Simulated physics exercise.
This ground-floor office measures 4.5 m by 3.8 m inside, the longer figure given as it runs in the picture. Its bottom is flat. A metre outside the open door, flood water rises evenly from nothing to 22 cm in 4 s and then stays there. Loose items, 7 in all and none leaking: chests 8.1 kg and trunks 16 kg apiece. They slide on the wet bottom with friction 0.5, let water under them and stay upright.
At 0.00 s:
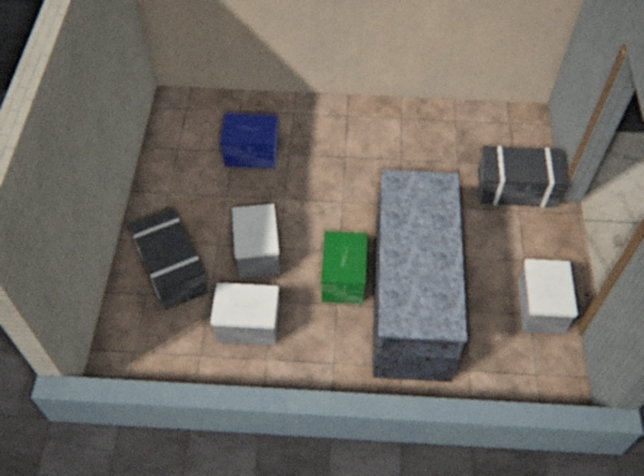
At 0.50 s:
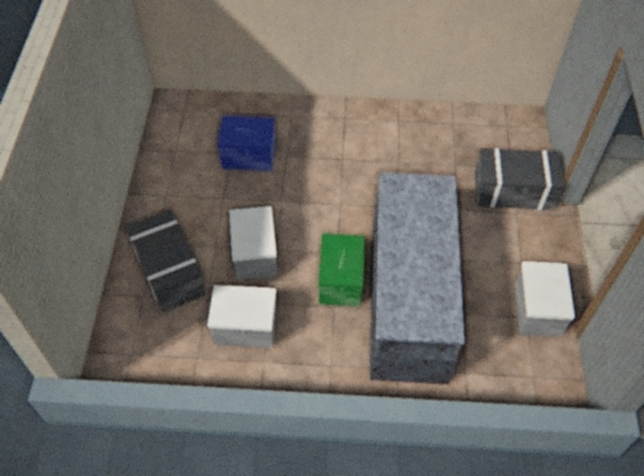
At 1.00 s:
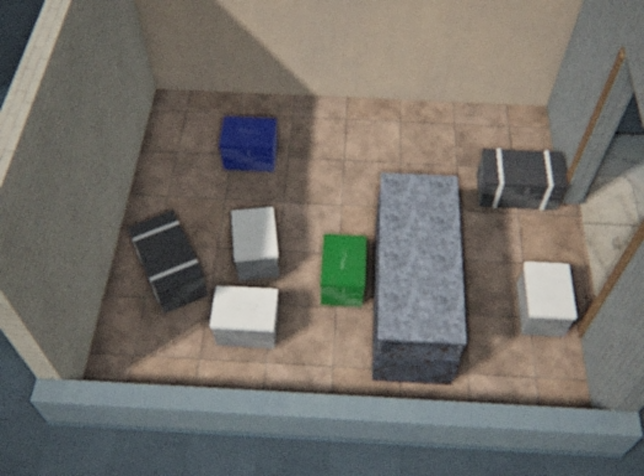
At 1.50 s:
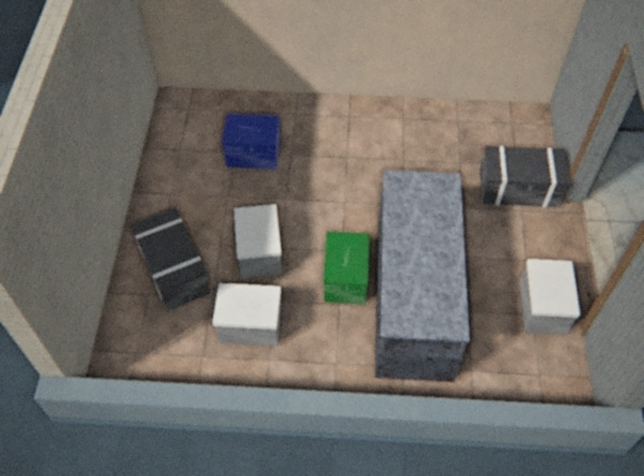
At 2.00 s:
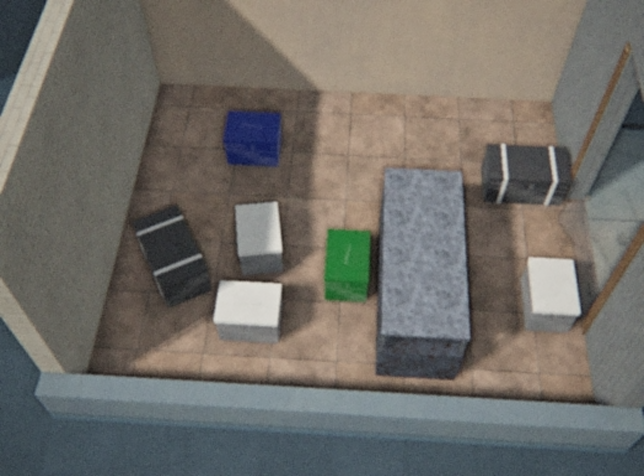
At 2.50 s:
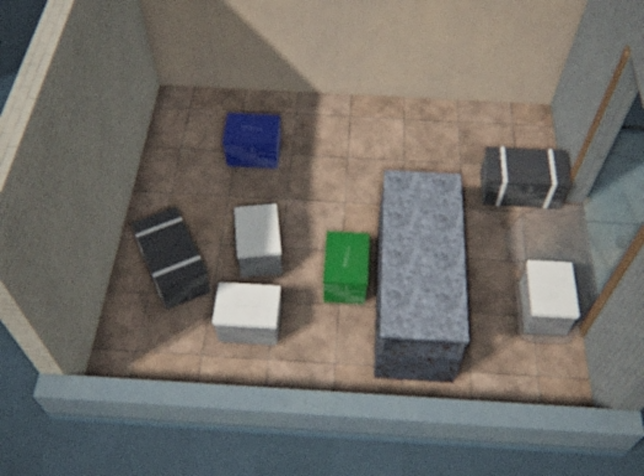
In this clip, a high view shows a walled room holding blue, green and white boxes, two dark striped trunks and a long grey block, all staying still while water appears outside and spreads in through the doorway at right.
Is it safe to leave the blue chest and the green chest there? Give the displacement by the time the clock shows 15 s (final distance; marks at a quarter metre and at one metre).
The blue chest slides a little; the green chest travels far.
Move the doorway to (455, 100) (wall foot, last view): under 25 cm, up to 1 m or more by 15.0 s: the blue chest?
Then the blue chest gets carried off.
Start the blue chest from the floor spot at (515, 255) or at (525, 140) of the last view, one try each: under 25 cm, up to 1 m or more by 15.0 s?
In that order: It ends far away; it stays put.
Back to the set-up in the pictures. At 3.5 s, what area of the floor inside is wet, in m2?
About 2.0 m2.
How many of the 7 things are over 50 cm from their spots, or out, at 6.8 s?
0 of them.
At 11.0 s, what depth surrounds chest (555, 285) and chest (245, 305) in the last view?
Roughly 14 and 7 cm.
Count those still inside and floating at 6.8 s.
I count 1.
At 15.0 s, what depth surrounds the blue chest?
About 8 cm.
After 3.5 s the blue chest is near (252, 128), 0.0 m from its start, aground; the green chest is near (347, 257), 0.0 m from its start, aground; 0 afloat.
After 6.8 s the blue chest is near (241, 127), 0.1 m from its start, aground; the green chest is near (347, 257), 0.0 m from its start, aground; 1 afloat.
After 11.0 s the blue chest is near (183, 262), 1.7 m from its start, afloat; the green chest is near (358, 255), 0.1 m from its start, afloat; 7 afloat.
After 15.0 s the blue chest is near (276, 168), 0.6 m from its start, afloat; the green chest is near (278, 94), 2.1 m from its start, afloat; 7 afloat.
